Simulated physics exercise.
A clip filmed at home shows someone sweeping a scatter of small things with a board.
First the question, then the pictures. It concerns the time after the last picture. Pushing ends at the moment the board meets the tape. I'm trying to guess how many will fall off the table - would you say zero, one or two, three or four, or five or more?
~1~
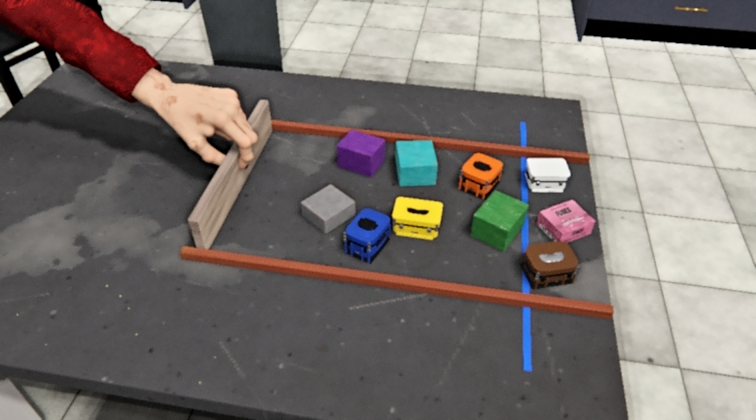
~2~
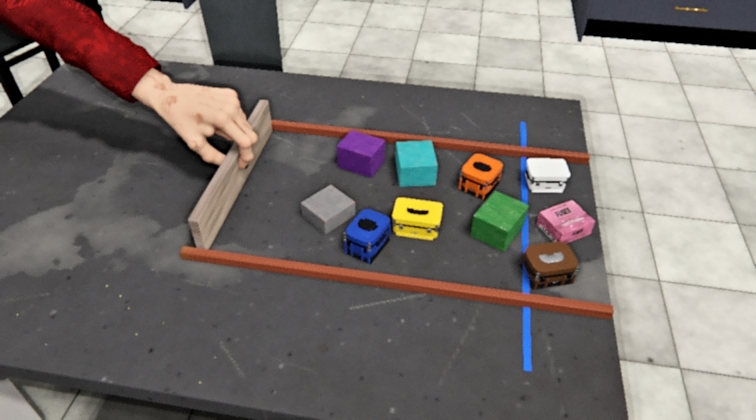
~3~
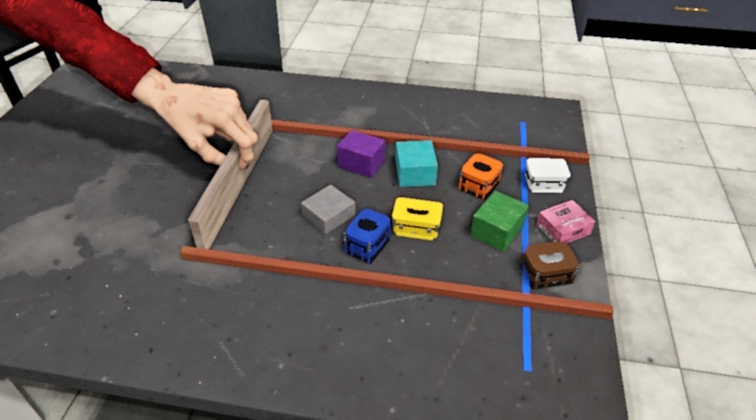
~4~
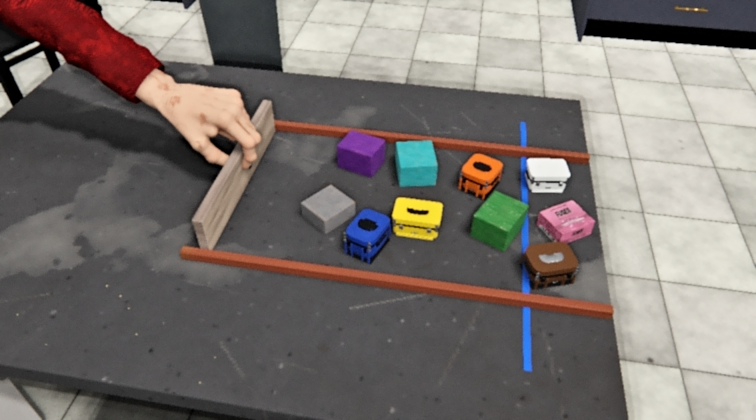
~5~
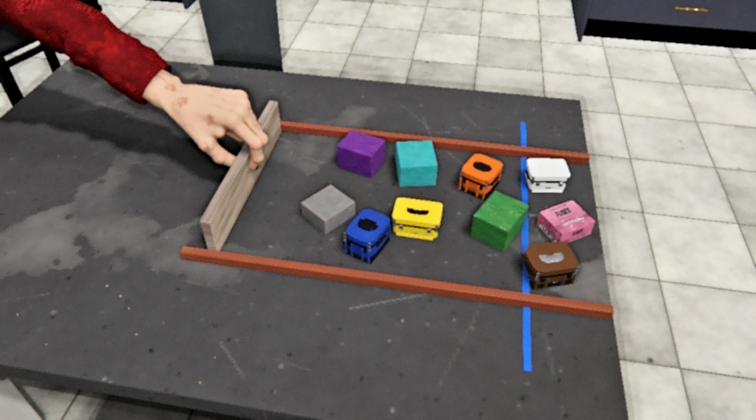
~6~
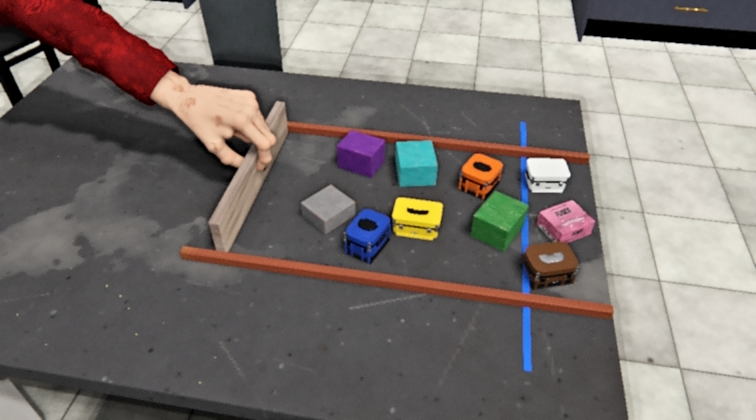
I would say three or four.
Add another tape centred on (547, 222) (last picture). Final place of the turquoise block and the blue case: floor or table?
Turquoise block: Over the edge. Blue case: Still there.
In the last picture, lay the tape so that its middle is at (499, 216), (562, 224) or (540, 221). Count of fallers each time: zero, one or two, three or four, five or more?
First three to four, then 5 or more, then at least five.
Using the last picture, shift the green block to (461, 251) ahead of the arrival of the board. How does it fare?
From that start, the object then is safe.
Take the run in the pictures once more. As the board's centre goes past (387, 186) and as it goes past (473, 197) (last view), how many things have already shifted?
At the first place 6, at the second 9.
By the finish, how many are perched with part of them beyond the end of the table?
Count of overhanging things: 2.
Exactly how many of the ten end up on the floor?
Taken together, the number is 4.
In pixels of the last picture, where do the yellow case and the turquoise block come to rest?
Yellow case: About (592, 241); turquoise block: About (588, 185).
Soon after, none off yet; pink box at rest near (566, 223); white case at rest near (546, 176); brown case at rest near (549, 266).
In the end, the number that fall off is three or four; gone, orange case, green block, white case and pink box.
